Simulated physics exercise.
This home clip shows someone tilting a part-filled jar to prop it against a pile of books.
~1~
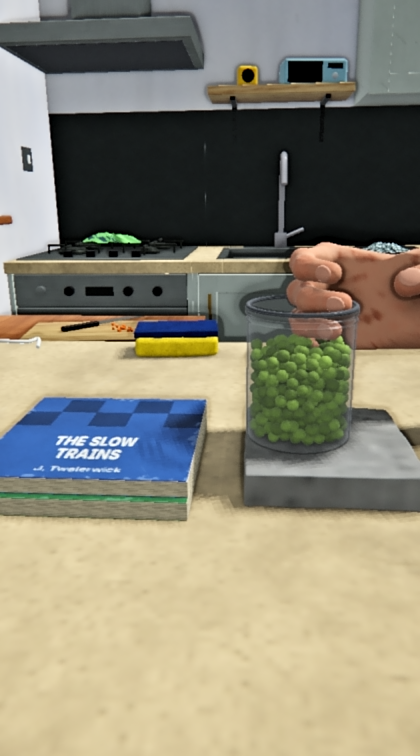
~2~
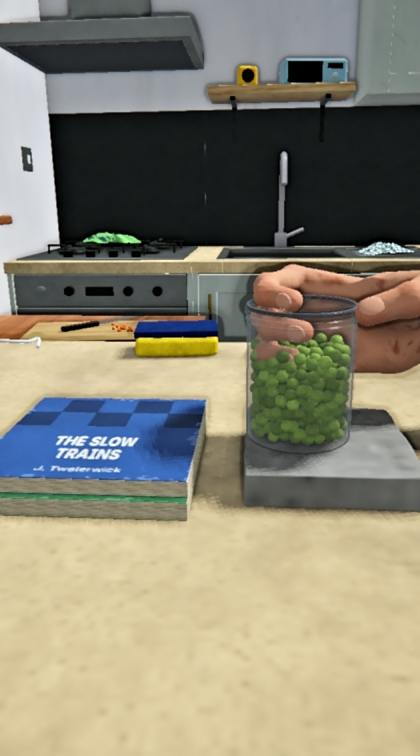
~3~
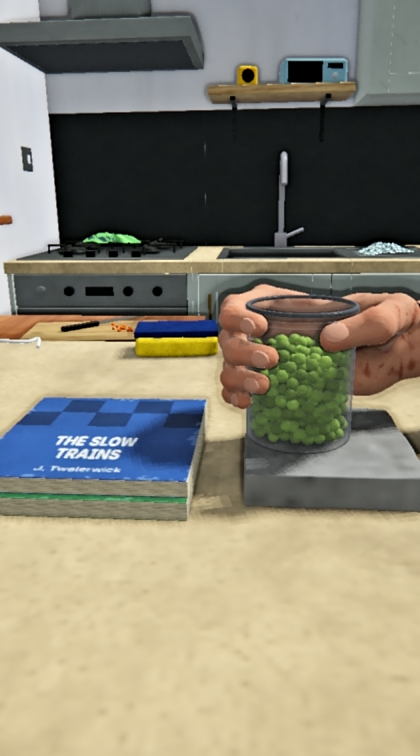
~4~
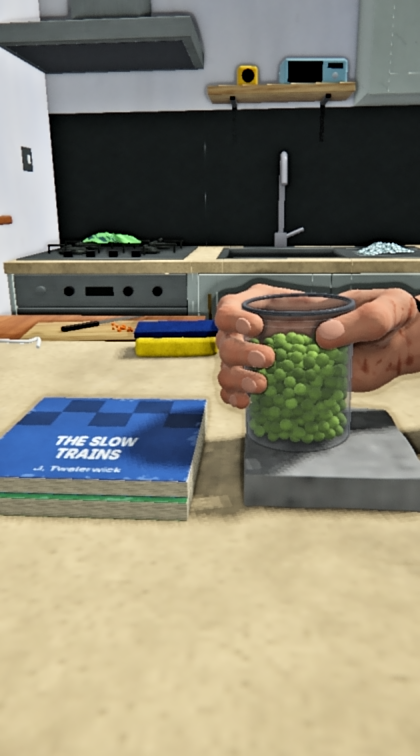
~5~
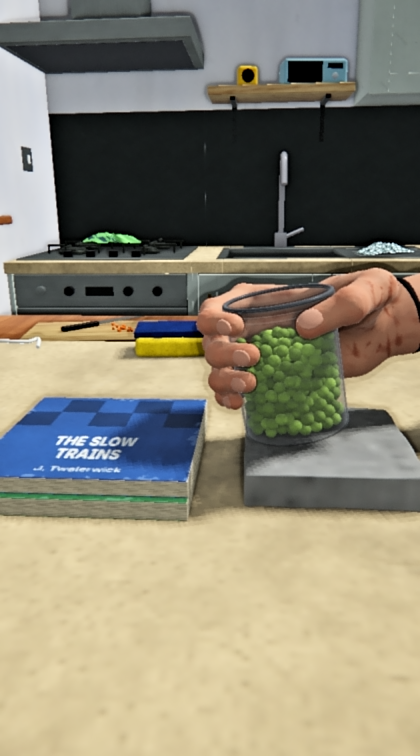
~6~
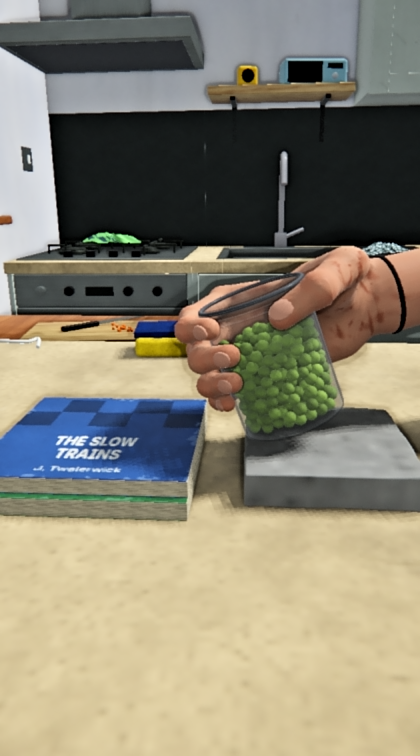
In a kitchen, a clear jar mostly full of green peas stands upright on a grey slab, to the right of a blue-covered book. A hand shifts its grip around the jar, then lifts it slightly and tilts it partway left, toward the book.
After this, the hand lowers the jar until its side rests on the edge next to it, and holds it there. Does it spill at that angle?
Well, the load gets out, some of it.
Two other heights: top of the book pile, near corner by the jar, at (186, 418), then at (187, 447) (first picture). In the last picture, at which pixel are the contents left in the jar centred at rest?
(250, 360) and then (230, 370).
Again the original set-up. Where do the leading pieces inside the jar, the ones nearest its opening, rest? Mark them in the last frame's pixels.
Near (112, 420).
Then, 0.28 s later than the last frame, the jar leans 41°; everything is still inside.
Then, 0.63 s later than the last frame, the jar leans 67°; everything is still inside.
Then, 1.00 s later than the last frame, the jar rests on the book pile at 90°; a small part of the dried peas out of it.
When it is over, the jar rests on the book pile at 90°; roughly a quarter of the dried peas out of it.
